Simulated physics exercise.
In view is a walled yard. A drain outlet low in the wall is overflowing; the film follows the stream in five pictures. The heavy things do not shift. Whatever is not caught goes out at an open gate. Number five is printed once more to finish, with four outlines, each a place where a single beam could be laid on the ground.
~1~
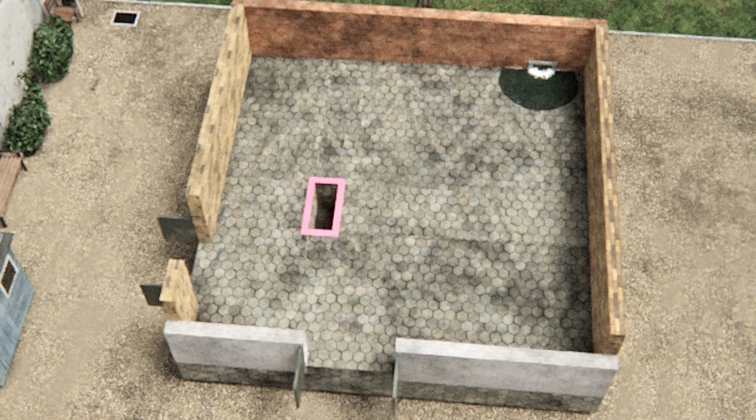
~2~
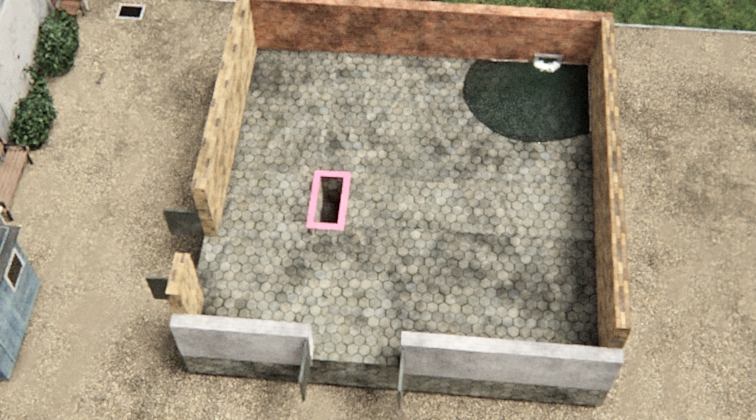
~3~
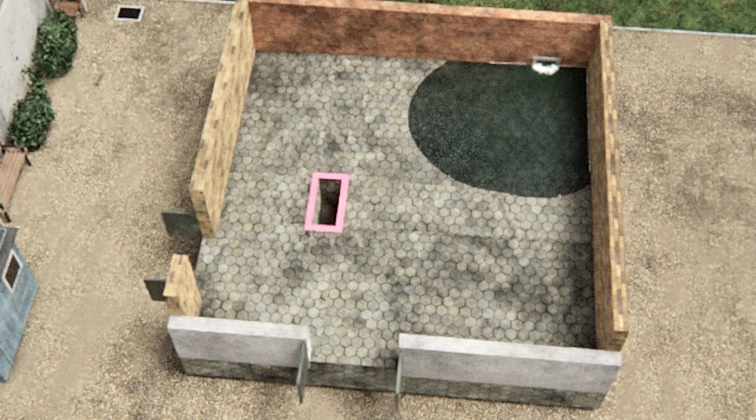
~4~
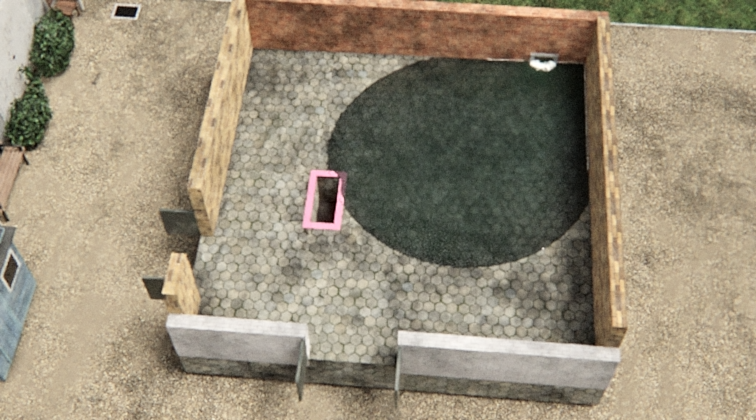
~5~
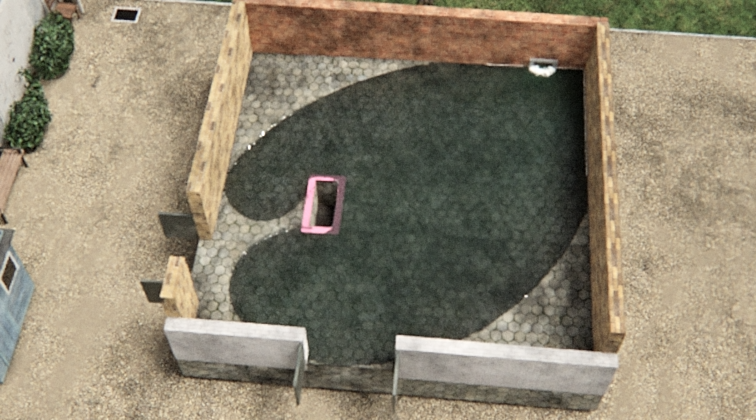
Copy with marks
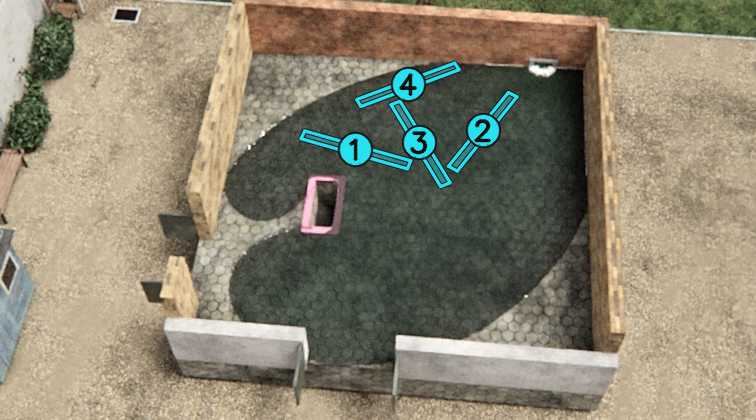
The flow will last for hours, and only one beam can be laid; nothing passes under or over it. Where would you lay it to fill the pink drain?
Position 4.
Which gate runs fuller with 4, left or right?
The left gate.
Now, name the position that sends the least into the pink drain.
That would be 3.
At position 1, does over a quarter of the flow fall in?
No.
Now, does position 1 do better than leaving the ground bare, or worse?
Worse.
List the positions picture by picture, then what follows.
Outfall at (542, 66); pink drain at (324, 206); open gate at (205, 274); open gate at (352, 357); 3 % of the ground under water, visible out to (564, 103); pink drain still dry, in the first frame.
In the second frame, 10 % of the ground under water, visible out to (484, 121); pink drain still dry.
In the third frame, 22 % of the ground under water, visible out to (424, 152); pink drain still dry.
In the fourth frame, 43 % of the ground under water, visible out to (379, 235); pink drain still dry.
In the fifth frame, 70 % of the ground under water, visible out to (250, 307); pink drain taking water.
In cyan, 1 from (302, 134) to (409, 164); 2 from (452, 168) to (512, 94); 3 from (395, 102) to (445, 184); 4 from (358, 102) to (456, 66).
For position 1, about 13 % of the stream goes into the pink drain, about 87 % out by the gates.
For position 2, about 15 % of the stream goes into the pink drain, about 85 % out by the gates.
For position 3, about 2 % of the stream goes into the pink drain, about 98 % out by the gates.
For position 4, about 25 % of the stream goes into the pink drain, about 75 % out by the gates.
